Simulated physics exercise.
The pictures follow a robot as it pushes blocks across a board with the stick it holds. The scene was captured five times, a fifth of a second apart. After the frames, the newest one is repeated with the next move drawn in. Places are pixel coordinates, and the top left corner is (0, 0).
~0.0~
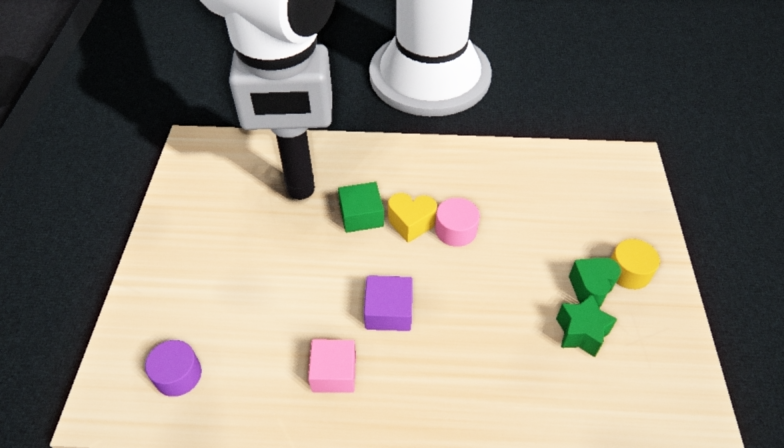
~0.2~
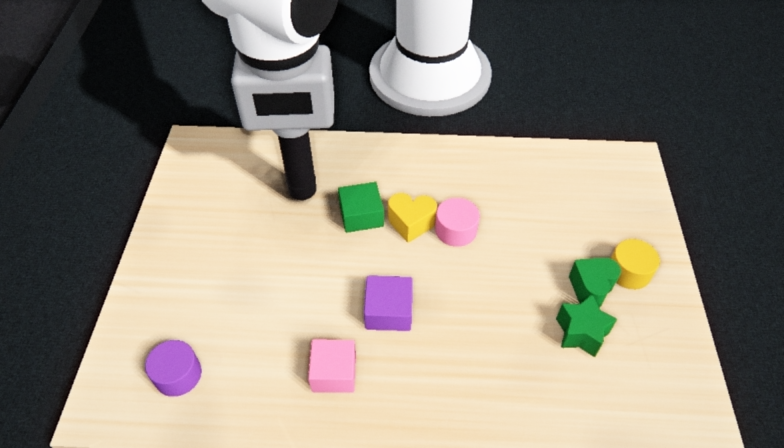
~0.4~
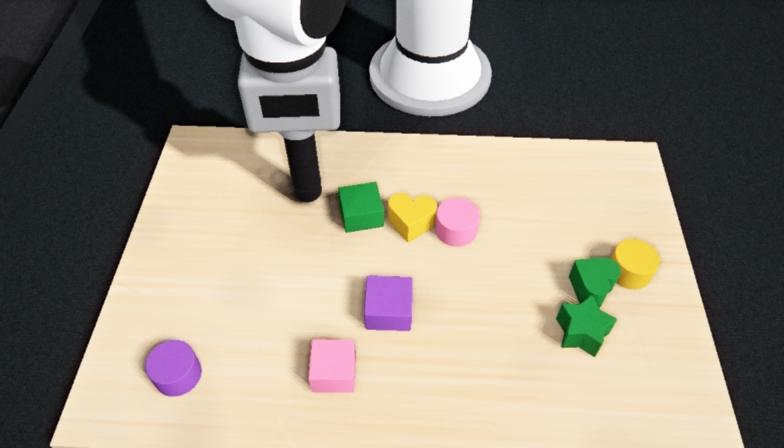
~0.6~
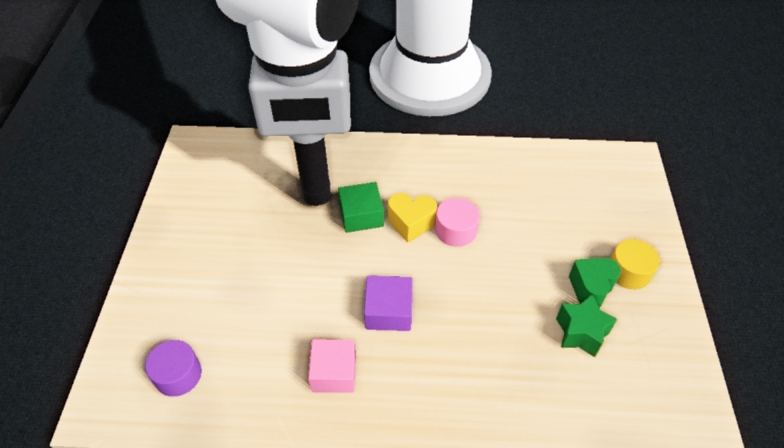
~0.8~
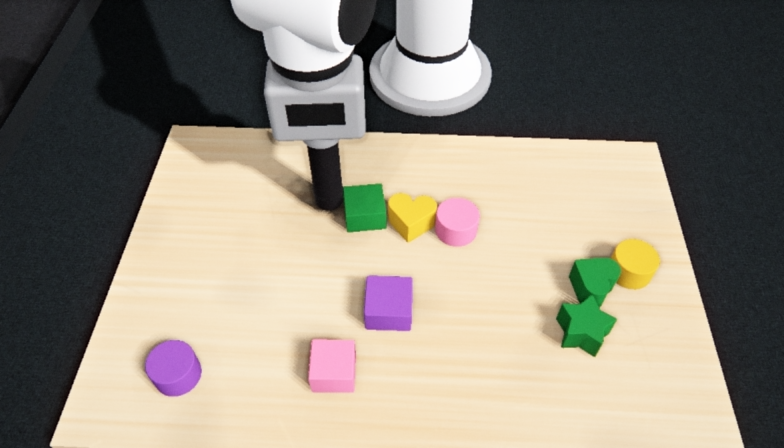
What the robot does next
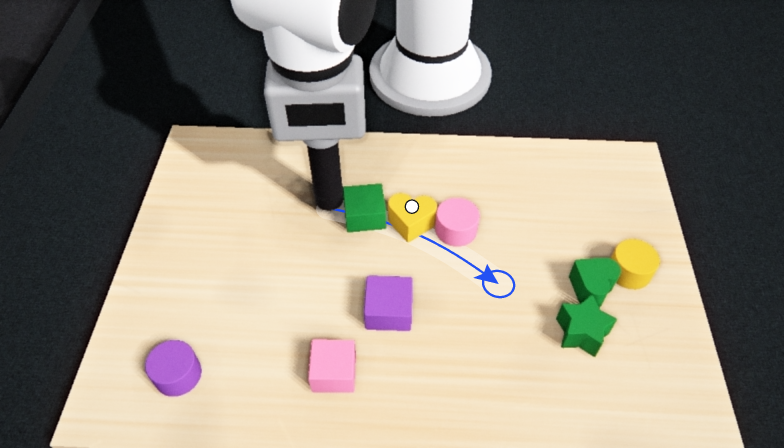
The robot arm's black stick moved slowly right across the wooden board until it met the green block and nudged it slightly toward the yellow heart, while the other colored blocks stayed still.
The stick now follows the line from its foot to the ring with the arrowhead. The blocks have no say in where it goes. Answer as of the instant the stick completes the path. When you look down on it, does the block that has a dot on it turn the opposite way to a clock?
Yes, it checks out.
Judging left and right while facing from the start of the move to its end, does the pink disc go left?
Yes, it checks out.
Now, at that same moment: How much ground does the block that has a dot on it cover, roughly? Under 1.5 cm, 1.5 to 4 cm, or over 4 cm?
Shift of over 4 cm.
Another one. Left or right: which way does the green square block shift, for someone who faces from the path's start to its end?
Pushed right.
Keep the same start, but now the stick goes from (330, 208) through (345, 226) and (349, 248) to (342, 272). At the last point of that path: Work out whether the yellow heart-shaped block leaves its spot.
Displaced.
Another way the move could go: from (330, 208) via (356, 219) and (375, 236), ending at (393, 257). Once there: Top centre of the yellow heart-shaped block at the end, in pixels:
Its top middle: (467, 214).
The line goes from (330, 208) by way of (417, 234) to (499, 284); the dot is on the yellow heart-shaped block.
What follows on the original path. One third of the way, stick (390, 216); green square block (415, 227), turned 50° clockwise; yellow heart-shaped block (456, 228), turned 95° anticlockwise; pink disc (494, 213).
Two thirds of the way, stick (446, 241); green square block (456, 262), turned 80° clockwise; yellow heart-shaped block (491, 246), turned 115° anticlockwise; pink disc (495, 213).
At the end, stick (500, 277); green square block (469, 285), turned 135° clockwise; purple square block unmoved; yellow heart-shaped block (545, 266), turned 155° anticlockwise; pink disc (495, 213).
